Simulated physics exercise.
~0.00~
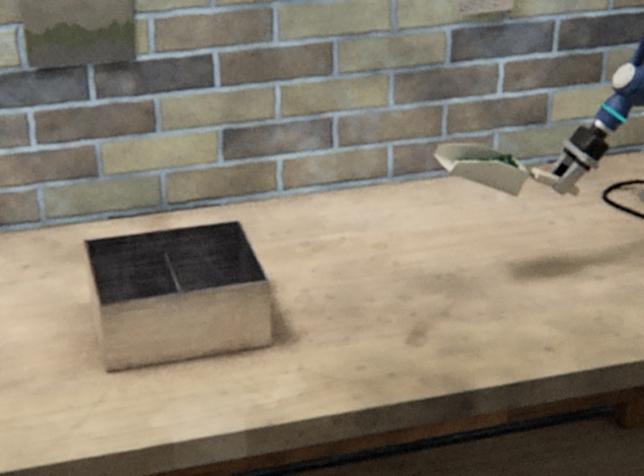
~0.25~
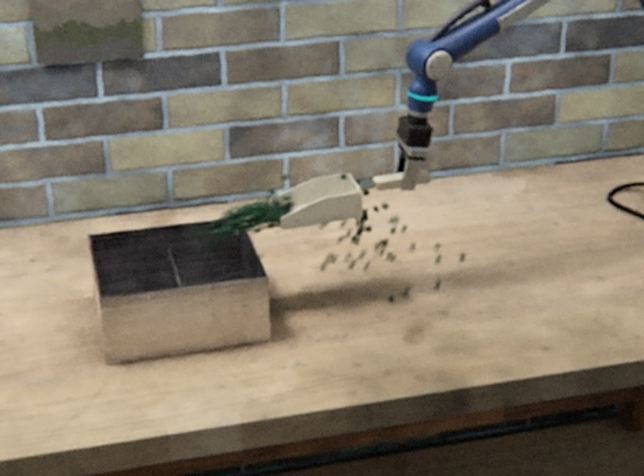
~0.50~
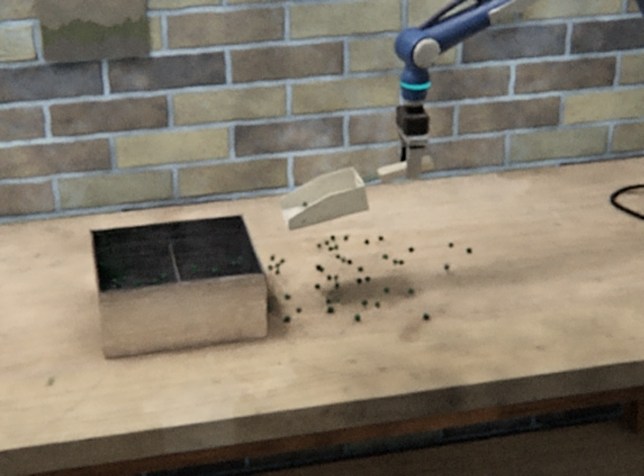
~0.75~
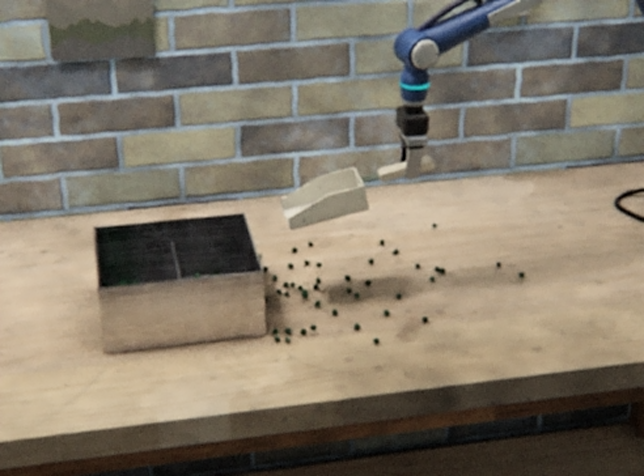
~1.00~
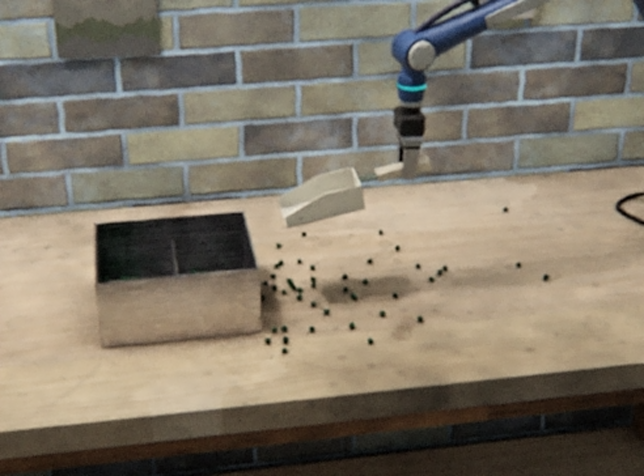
A robot arm swings a scoop left, tossing dark green beads into a divided box and across the table.
